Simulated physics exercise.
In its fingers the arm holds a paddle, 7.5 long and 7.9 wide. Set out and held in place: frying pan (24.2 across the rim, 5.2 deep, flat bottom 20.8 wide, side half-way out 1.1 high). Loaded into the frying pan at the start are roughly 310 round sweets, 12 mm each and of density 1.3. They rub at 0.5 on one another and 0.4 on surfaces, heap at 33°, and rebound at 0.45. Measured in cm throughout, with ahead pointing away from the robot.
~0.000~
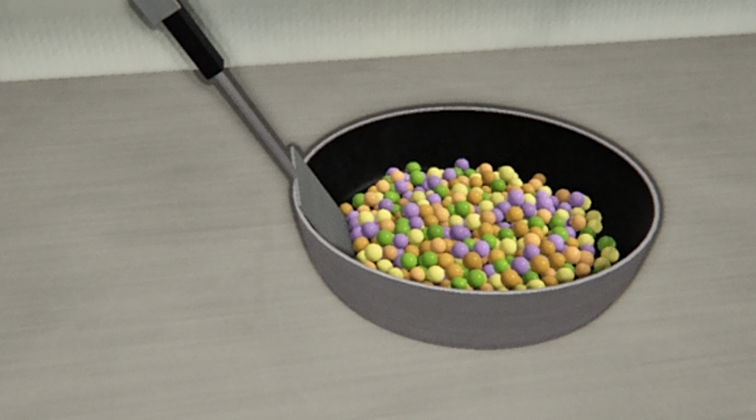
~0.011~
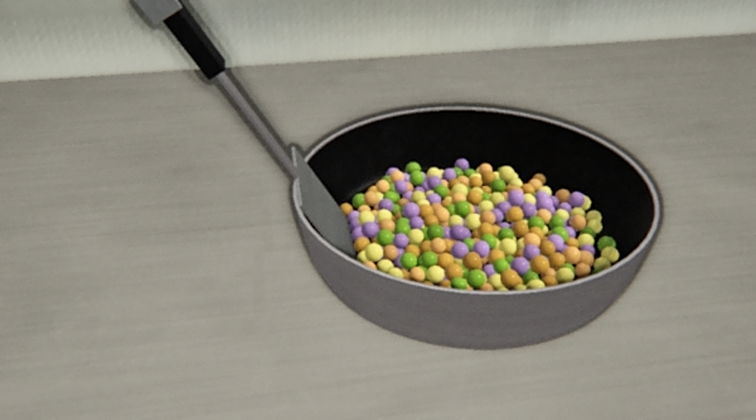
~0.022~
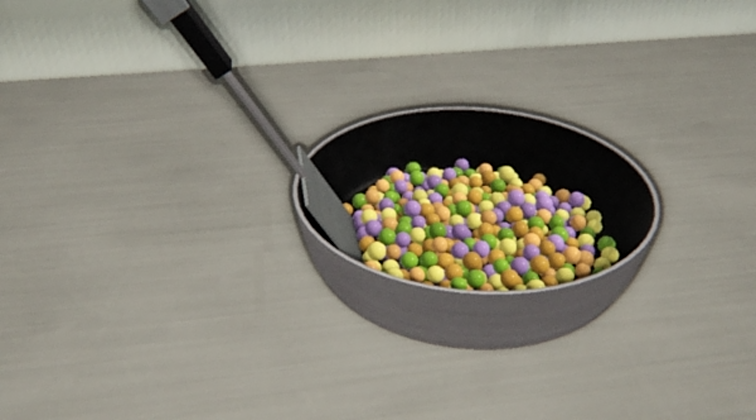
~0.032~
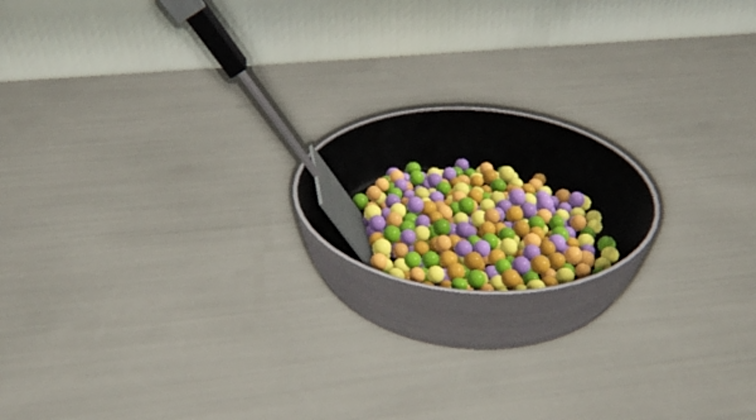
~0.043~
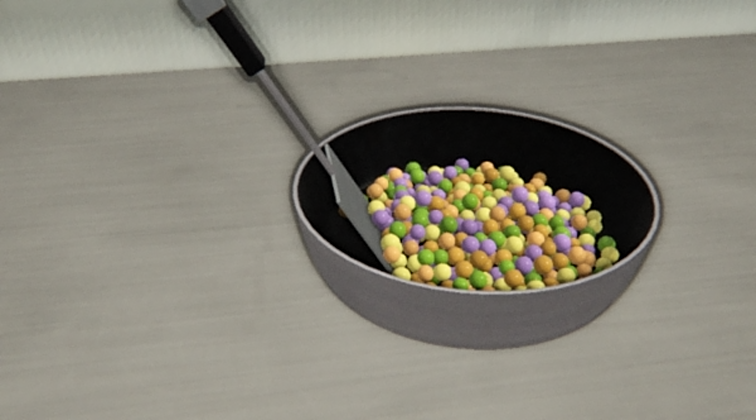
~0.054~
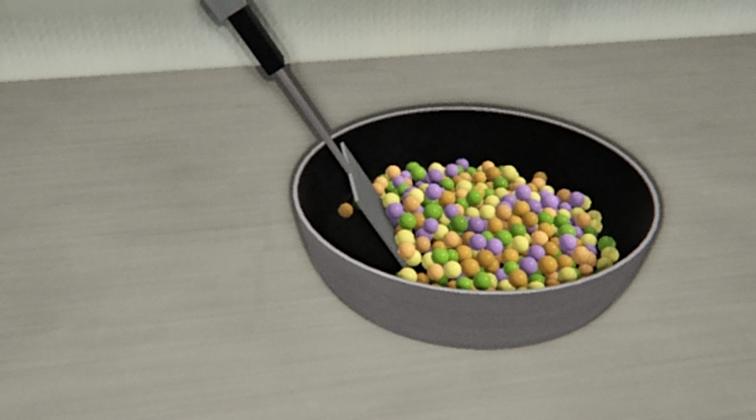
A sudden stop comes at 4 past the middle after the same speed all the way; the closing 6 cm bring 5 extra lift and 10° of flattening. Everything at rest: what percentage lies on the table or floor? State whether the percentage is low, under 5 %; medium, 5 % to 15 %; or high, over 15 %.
The percentage is medium.
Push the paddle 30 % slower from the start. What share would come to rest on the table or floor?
Estimated result: Some 0 %.
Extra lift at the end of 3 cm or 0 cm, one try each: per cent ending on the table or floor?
You'd get some 0 per cent with the first setting and some 0 per cent with the second.
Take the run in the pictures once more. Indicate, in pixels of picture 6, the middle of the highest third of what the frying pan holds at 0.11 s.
The middle lies somewhere about (504, 219).
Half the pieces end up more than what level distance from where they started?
Roughly 3 cm.
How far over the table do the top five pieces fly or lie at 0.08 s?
About 5 centimetres.
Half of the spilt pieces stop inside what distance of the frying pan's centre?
It works out to near 48 cm.
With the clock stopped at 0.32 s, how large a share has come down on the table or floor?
Around 8 percent.
After 0.08 s, sloping 60°, highest piece 6 above the table; 306 in the frying pan.
After 0.11 s, sloping 57°, highest piece 7 above the table; 306 in the frying pan.
After 0.32 s, sloping 51°, highest piece 4 above the table; 284 in the frying pan, 22 on the table or floor.
After 1.37 s, sloping 51°, highest piece 4 above the table; 284 in the frying pan, 22 on the table or floor.
At rest, 284 in the frying pan, 22 on the table or floor. That is 7 % on the table or floor.
